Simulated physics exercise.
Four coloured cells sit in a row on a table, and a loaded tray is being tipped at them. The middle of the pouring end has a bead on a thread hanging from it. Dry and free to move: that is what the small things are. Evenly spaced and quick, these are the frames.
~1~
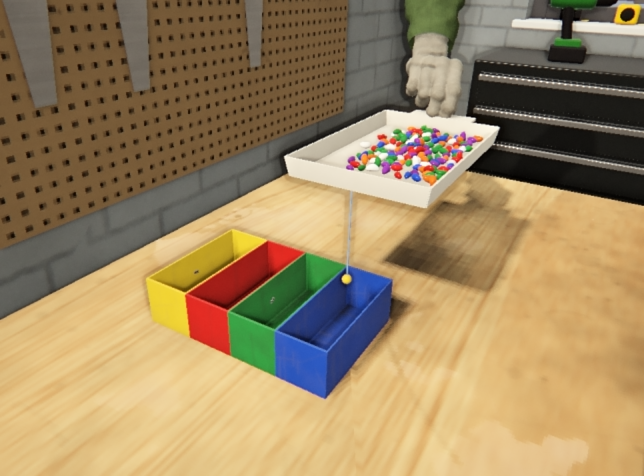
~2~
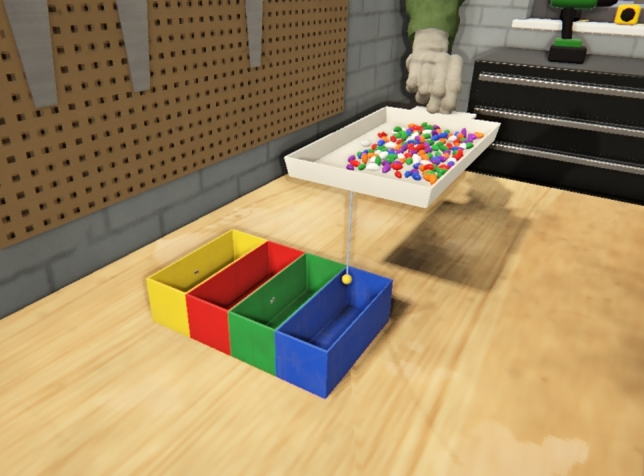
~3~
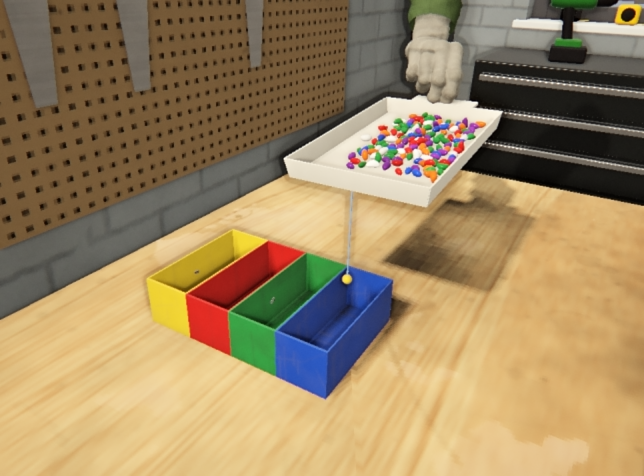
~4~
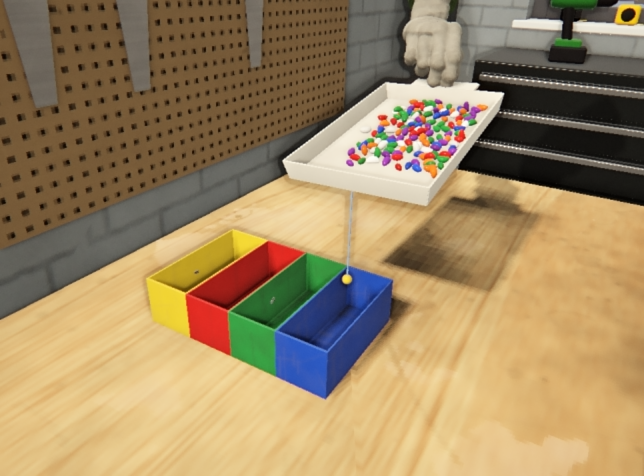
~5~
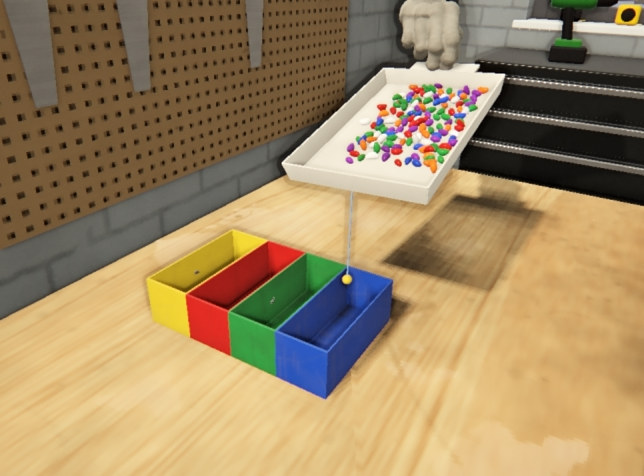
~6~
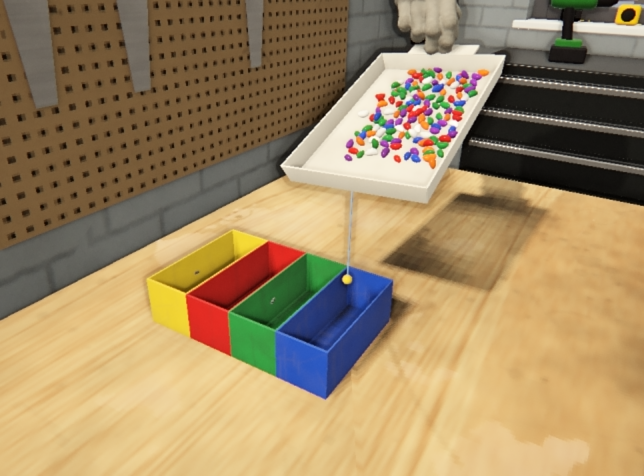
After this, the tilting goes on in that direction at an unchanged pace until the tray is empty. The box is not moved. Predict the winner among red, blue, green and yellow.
I would say green.
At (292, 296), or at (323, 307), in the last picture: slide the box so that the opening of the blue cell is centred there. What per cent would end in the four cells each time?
In turn about 70 and about 90 percent.
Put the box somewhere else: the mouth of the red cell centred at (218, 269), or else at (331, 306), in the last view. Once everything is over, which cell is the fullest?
Well, the first time it's that blue cell, and the second time it's the cell in yellow.
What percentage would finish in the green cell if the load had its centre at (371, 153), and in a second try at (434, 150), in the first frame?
Near 60 % and 50 %.
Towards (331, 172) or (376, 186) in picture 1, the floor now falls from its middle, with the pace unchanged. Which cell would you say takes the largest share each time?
Green, then the blue one.
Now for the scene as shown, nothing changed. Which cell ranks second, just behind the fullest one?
The one in second place is the blue one.
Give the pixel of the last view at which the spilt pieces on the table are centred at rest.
About (324, 463).
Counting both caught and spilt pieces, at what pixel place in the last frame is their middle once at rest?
About pixel (283, 347).
Just after the last frame, tray tipped steeply; almost all on the tray; just a few falling or outside the box.
A moment on, tray tipped past a quarter turn; the larger part on the tray; about a tenth in the green cell; just a few in the blue cell; just a few in the red cell; about a tenth falling or outside the box.
Further on, tray tipped past a quarter turn; roughly half in the green cell; roughly a third in the blue cell; about a tenth in the red cell; about a tenth falling or outside the box.
When it is over, tray tipped past a quarter turn; roughly half in the green cell; roughly a third in the blue cell; about a tenth in the red cell; not one in the yellow cell; about a tenth outside the box.
